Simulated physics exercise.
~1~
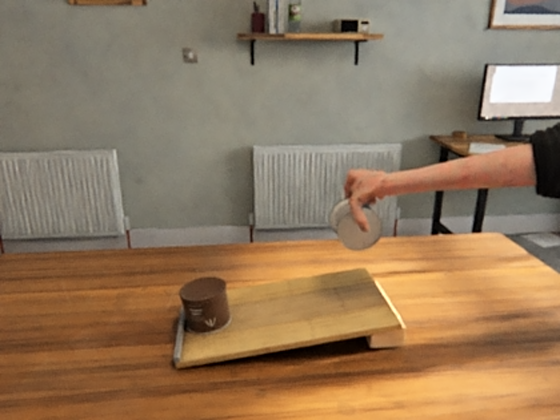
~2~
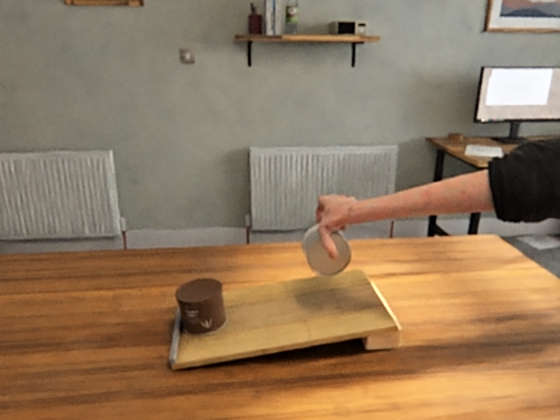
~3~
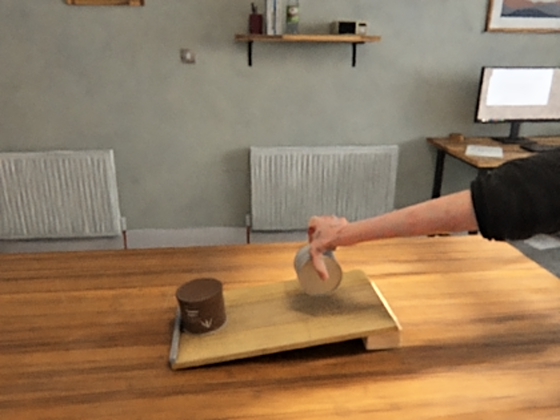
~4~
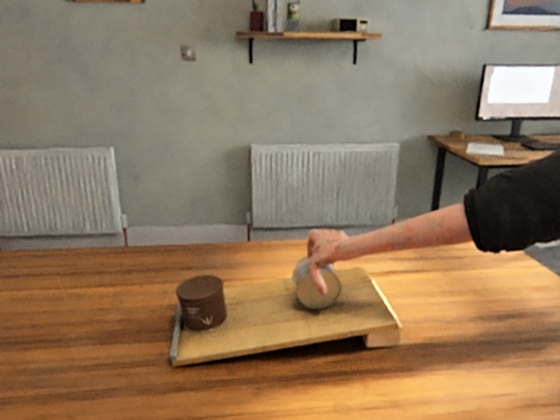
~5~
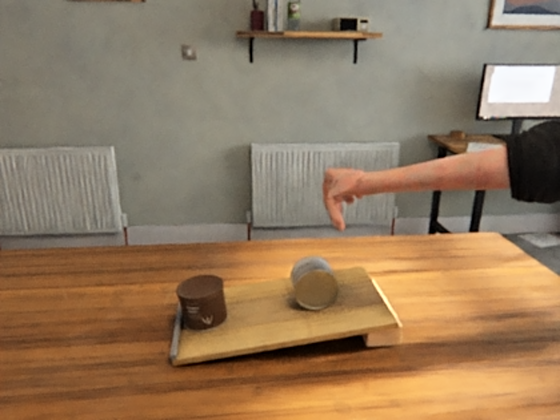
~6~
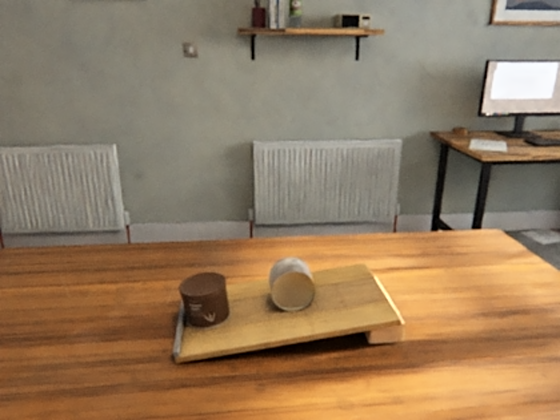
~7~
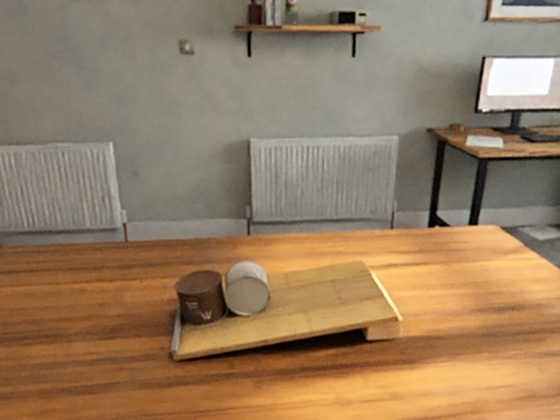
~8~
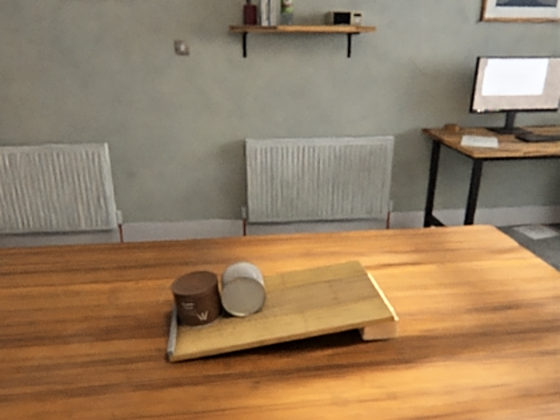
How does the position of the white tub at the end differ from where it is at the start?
At the start the white tub is held in a hand above the right part of the sloping board. At the end it lies on the board near its lower left end, right beside the brown tub.
A white tub, lying on its side, is held by a hand reaching in from the right above a wooden board that slopes down to the left on a wooden table. A slightly swaying camera looks across the table toward a grey-green wall with radiators, a shelf and a monitor, and a brown tub stands at the board's lower end. The hand lowers the white tub onto the board, lets go and draws back out of view. The white tub rolls down the slope to the left. It ends up resting beside the brown tub, which stays in place.
